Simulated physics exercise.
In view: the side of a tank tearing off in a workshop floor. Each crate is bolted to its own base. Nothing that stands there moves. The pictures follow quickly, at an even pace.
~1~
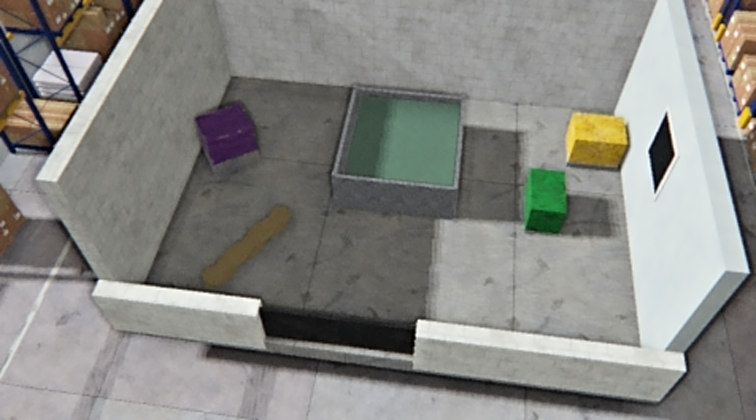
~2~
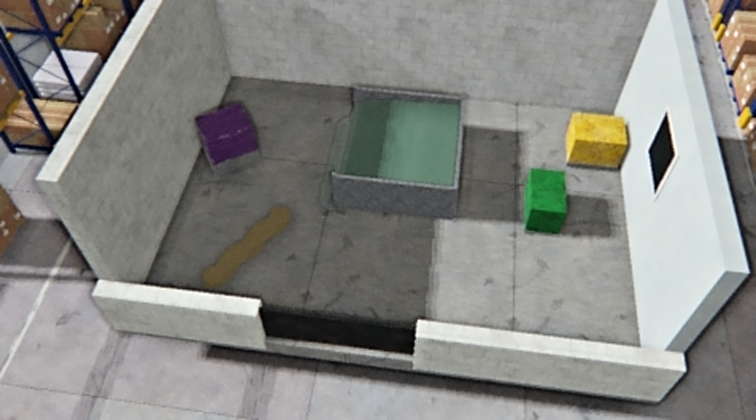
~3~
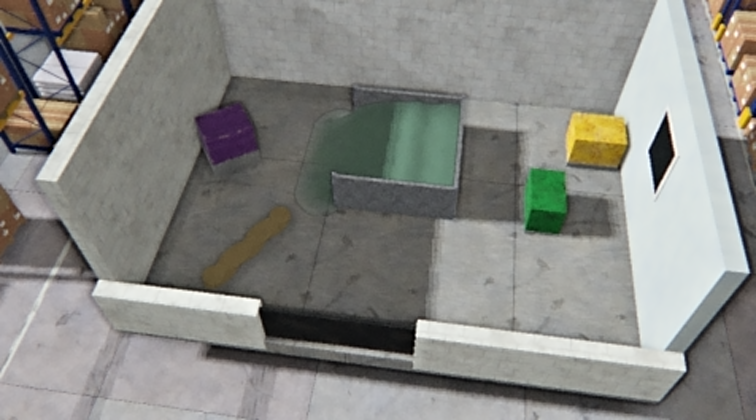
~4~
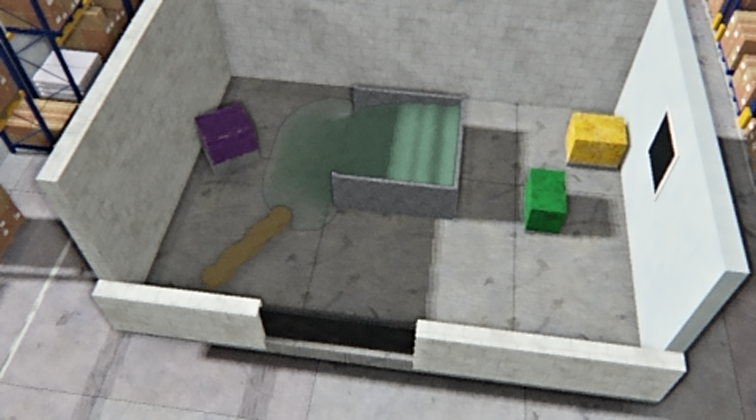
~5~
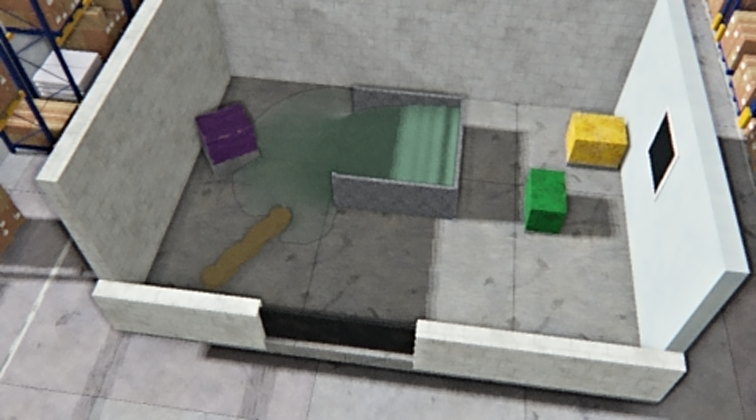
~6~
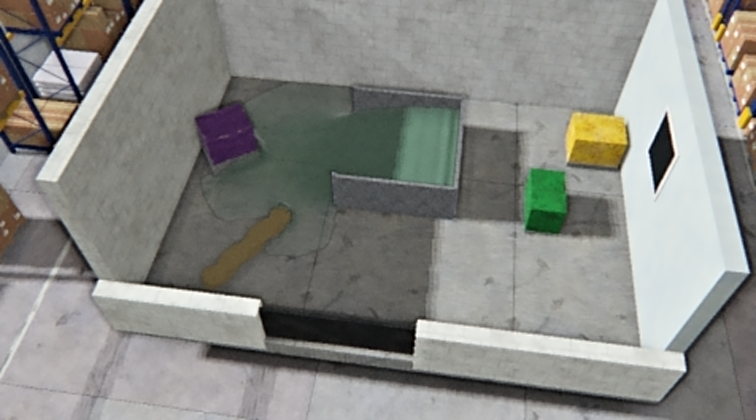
A water tank loses its left side and greenish water spreads left across the workshop floor.
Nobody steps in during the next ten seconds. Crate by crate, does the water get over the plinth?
The yellow crate is soaked; the green crate is soaked; the purple crate is soaked.
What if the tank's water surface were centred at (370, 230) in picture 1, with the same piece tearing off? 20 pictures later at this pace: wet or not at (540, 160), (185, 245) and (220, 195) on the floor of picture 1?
One after the other: No water, wet, under water.
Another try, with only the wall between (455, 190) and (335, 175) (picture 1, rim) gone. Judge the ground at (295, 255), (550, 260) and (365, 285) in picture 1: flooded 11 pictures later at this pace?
In turn: Covered, no water, awash.
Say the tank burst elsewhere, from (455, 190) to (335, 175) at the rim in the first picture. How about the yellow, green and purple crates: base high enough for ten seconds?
Then: Yellow crate takes water; green crate is topped; purple crate is safe.
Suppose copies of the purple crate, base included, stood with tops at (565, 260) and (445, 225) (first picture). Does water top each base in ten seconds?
One after the other: Is safe, escapes it.
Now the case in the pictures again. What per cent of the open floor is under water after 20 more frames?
About 45 per cent.
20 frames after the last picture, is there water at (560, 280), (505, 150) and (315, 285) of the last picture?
In that order: No water, clear, awash.
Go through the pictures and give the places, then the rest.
The water tank at (402, 138) is whole and still, in the first frame.
The front is at (334, 208), out from the gap at (348, 152), in the second frame.
The front is at (308, 208), out from the gap at (348, 153), in the third frame.
The front is at (293, 222), out from the gap at (348, 154), in the fourth frame.
Water pours out at (348, 154) and has run to (241, 195), in the fifth frame.
The front is at a hidden place, out from the gap at (348, 154), in the sixth frame.
A moment on, water covers 30 % of the floor; the yellow crate not reached, the green crate not reached, the purple crate water round its plinth.
Next, water covers 35 % of the floor; the yellow crate not reached, the green crate not reached, the purple crate water round its plinth.
Then, water covers 45 % of the floor; the yellow crate not reached, the green crate not reached, the purple crate water round its plinth.
Later, water covers 90 % of the floor; the yellow crate water round its plinth, the green crate water round its plinth, the purple crate water round its plinth.
In the end, water covers 95 % of the floor; the yellow crate was topped, the green crate was topped, the purple crate was topped.
